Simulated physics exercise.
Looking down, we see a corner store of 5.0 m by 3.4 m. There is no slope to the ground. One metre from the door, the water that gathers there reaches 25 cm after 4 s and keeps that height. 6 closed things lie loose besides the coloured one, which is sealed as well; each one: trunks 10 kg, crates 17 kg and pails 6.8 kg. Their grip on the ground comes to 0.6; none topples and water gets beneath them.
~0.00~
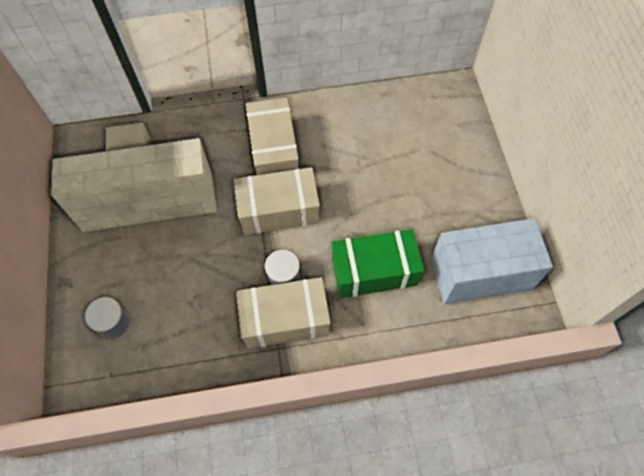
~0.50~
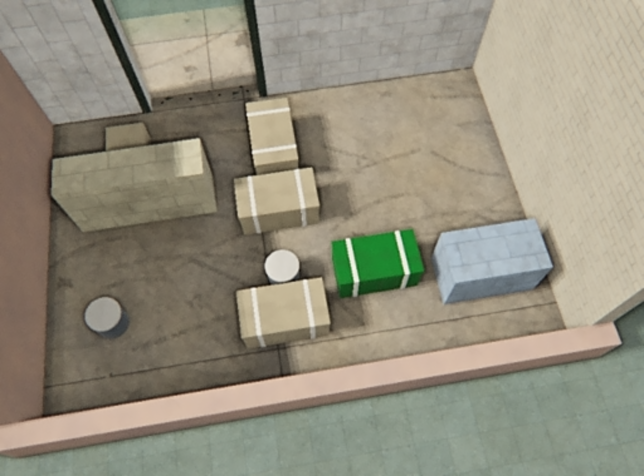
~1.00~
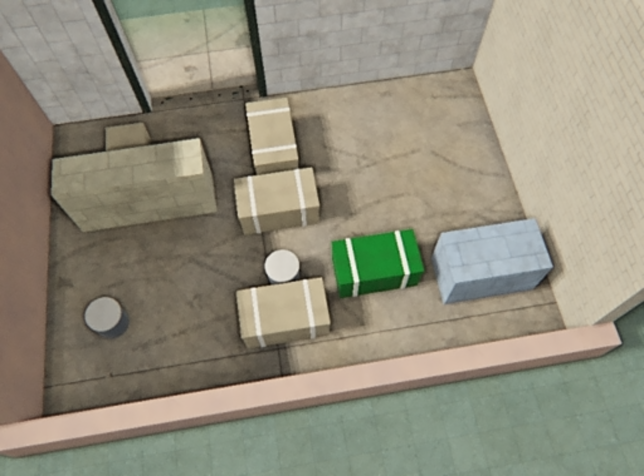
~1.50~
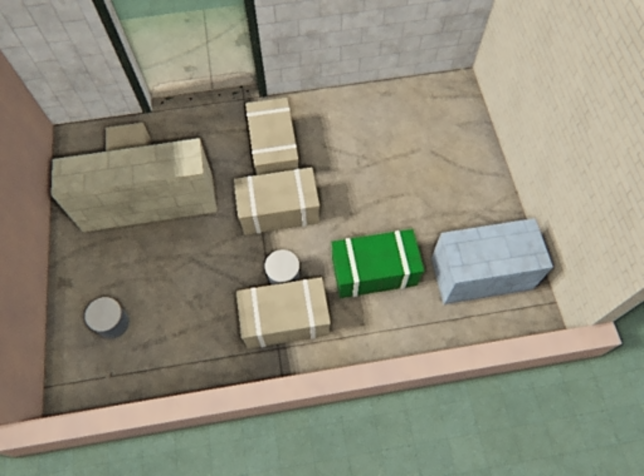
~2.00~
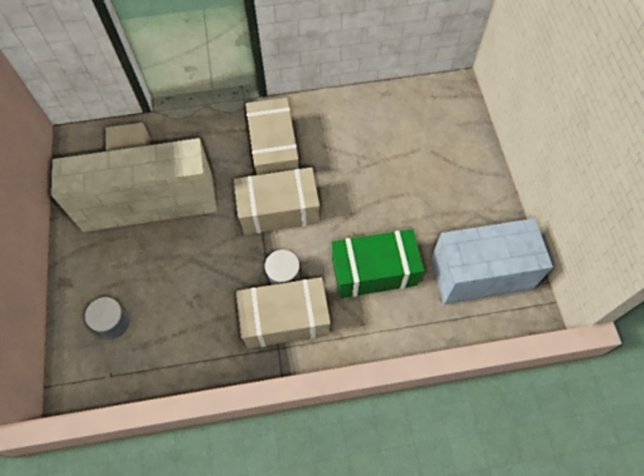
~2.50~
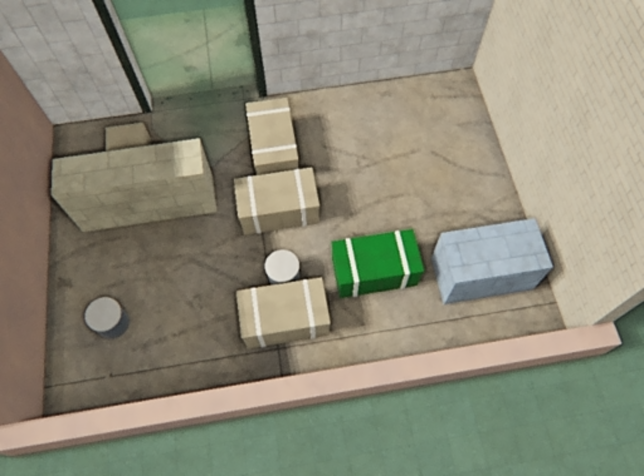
We see a walled storeroom from above, with a green trunk, pale crates and round pails standing still, while greenish water covers the ground outside, then spreads through the doorway and just over the floor inside.
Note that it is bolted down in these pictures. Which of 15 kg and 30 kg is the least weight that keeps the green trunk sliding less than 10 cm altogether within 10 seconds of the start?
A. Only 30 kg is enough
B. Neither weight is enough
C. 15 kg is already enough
(B) Neither weight is enough.
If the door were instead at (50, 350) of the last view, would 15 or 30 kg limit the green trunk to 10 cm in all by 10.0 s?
Result: Nothing offered works.
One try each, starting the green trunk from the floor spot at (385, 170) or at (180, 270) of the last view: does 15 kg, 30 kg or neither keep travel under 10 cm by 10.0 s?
First try the heavier suffices, second try the heavier suffices.
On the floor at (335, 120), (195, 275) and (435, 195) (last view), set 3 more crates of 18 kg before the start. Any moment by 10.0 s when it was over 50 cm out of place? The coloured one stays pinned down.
In turn: Within it, within it, beyond it.
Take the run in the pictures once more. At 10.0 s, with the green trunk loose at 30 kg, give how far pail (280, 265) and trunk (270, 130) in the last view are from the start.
They've ended up 50 cm and 120 cm away, in that order.
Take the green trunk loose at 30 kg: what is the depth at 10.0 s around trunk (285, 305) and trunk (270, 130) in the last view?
First roughly 10 cm, second roughly 4 cm.
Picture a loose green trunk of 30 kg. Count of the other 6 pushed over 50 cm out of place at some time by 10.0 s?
6 in all.
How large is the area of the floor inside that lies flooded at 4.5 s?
Somewhere about 6.5 m2, give or take.
After 3.5 s the green trunk would be 0 cm from its start with 15 kg and 0 cm from its start with 30 kg; 0 cm of water round it then.
After 4.5 s the green trunk would be 0 cm from its start with 15 kg and 0 cm from its start with 30 kg; 1 cm of water round it then.
After 7.0 s the green trunk would be 71 cm from its start with 15 kg and 40 cm from its start with 30 kg; 7 cm of water round it then.
After 10.0 s the green trunk would be 70 cm from its start with 15 kg and 73 cm from its start with 30 kg; 16 cm of water round it then.
